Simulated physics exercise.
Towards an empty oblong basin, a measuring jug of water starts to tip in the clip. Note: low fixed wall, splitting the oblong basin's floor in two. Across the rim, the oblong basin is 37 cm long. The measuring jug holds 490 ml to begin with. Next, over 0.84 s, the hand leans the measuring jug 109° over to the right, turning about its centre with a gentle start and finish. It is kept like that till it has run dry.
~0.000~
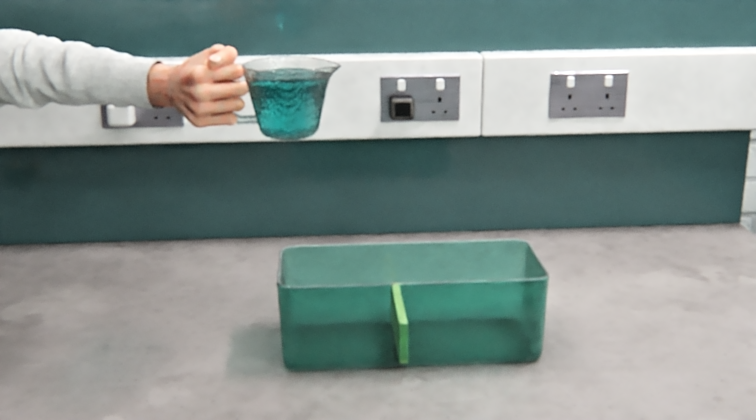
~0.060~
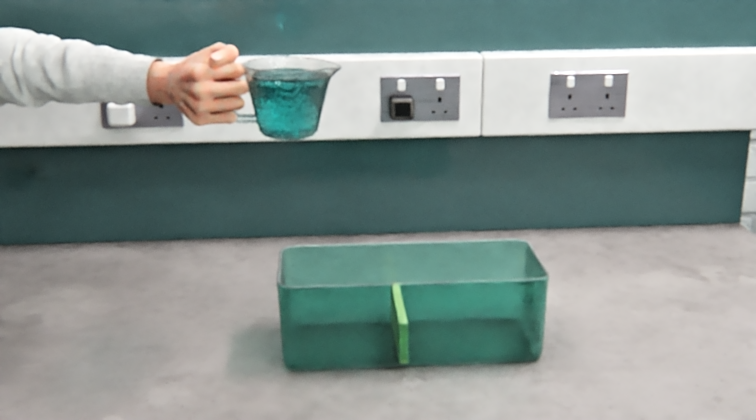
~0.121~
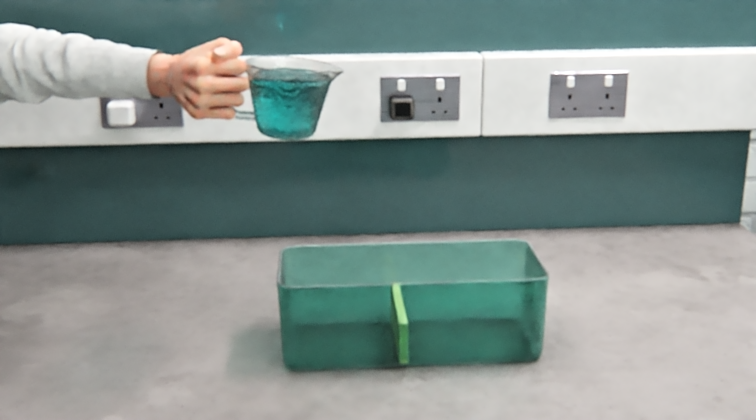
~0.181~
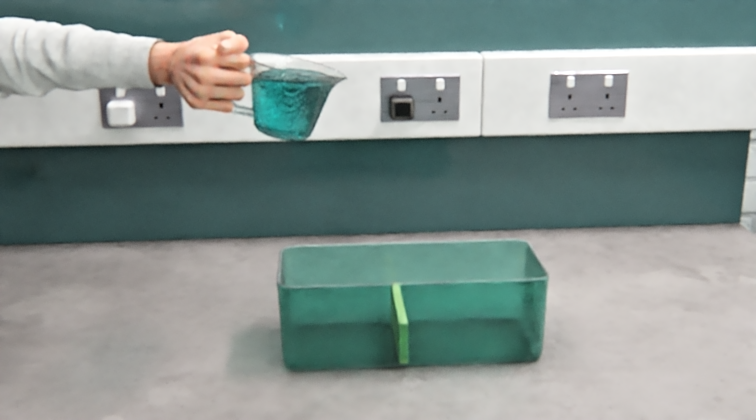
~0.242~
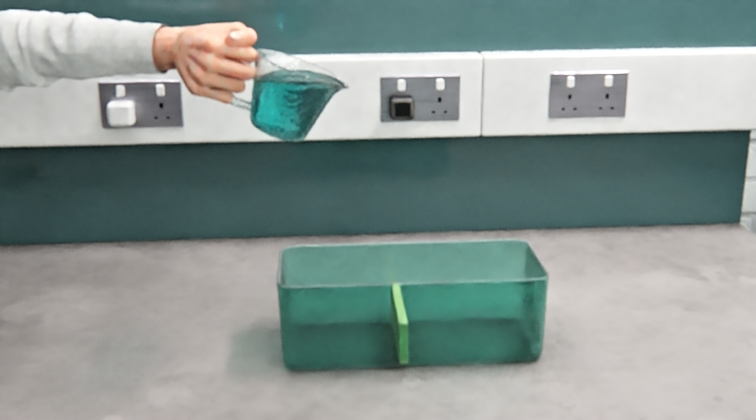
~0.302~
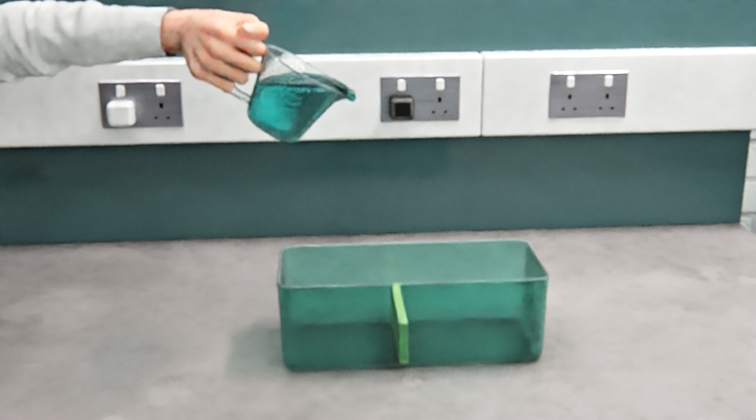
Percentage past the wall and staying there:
44 percent.
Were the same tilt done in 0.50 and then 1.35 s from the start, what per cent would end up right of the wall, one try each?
The first try gives 30 percent and the second 55 percent.
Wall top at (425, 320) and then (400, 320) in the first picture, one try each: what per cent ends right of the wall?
10 then 50 %.
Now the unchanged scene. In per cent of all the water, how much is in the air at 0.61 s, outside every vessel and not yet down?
44 %.
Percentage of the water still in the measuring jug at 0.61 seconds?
34 %.
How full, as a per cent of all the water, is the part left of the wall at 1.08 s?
I'd put it at close to 52 %.
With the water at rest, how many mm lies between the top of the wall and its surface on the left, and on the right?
Left about 50 mm, while the right is about 54 mm.
After 0.61 s the tilt is 91° and 35 per cent is still to pour, 3 is left of the wall and 18 right of it.
After 0.84 s the tilt is 109° and 2 per cent is still to pour, 43 is left of the wall and 43 right of it.
After 1.08 s the tilt is 109° and 0 per cent is still to pour, 53 is left of the wall and 43 right of it.
After 1.34 s the tilt is 109° and 0 per cent is still to pour, 53 is left of the wall and 44 right of it.
In the end 53 per cent lies left of the wall, 44 right of it and 3 outside.
